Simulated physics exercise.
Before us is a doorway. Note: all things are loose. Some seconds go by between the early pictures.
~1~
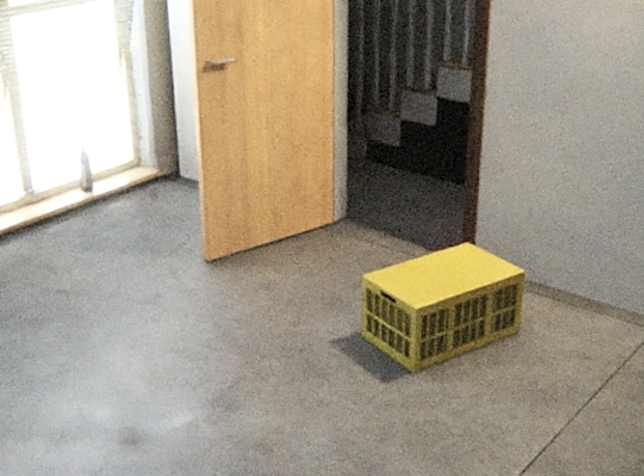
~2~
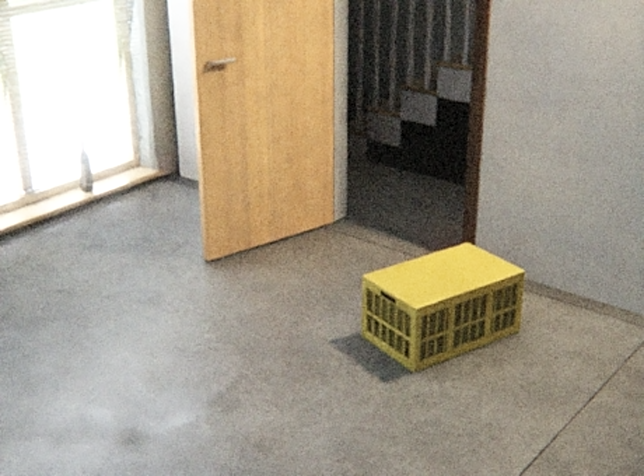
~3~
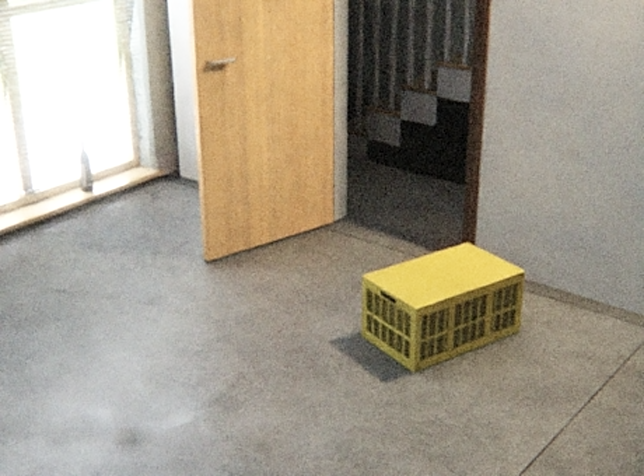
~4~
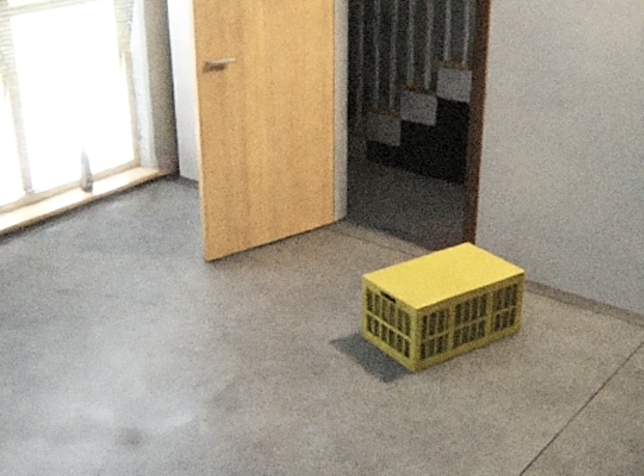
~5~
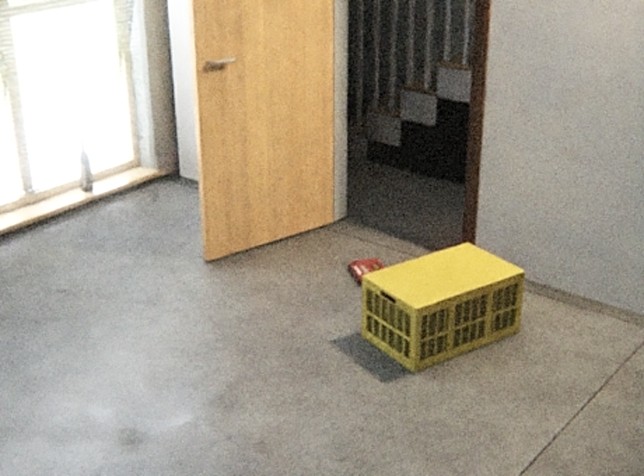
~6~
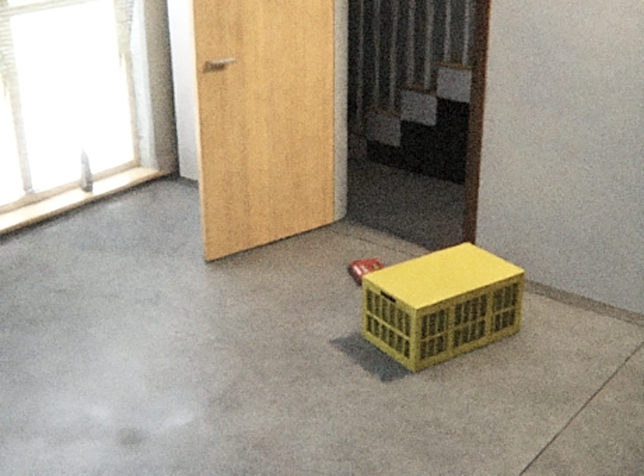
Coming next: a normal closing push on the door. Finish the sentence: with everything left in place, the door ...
The door is held partway open.
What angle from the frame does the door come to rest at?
The door ends up some 10° open.
Then, 0.70 s after the last picture, door at 77°.
Then, 1.20 s after the last picture, door at 41°; red packet slid a little near (378, 271).
Then, 1.40 s after the last picture, door at 27°; red packet slid about its own width near (410, 268).
Then, 1.60 s after the last picture, door at 13°; red packet slid well along near (439, 260).
At rest, door at 10°; moved from the start, red packet; yellow chest in place. Seen from the same camera at the end, red packet near (444, 258).
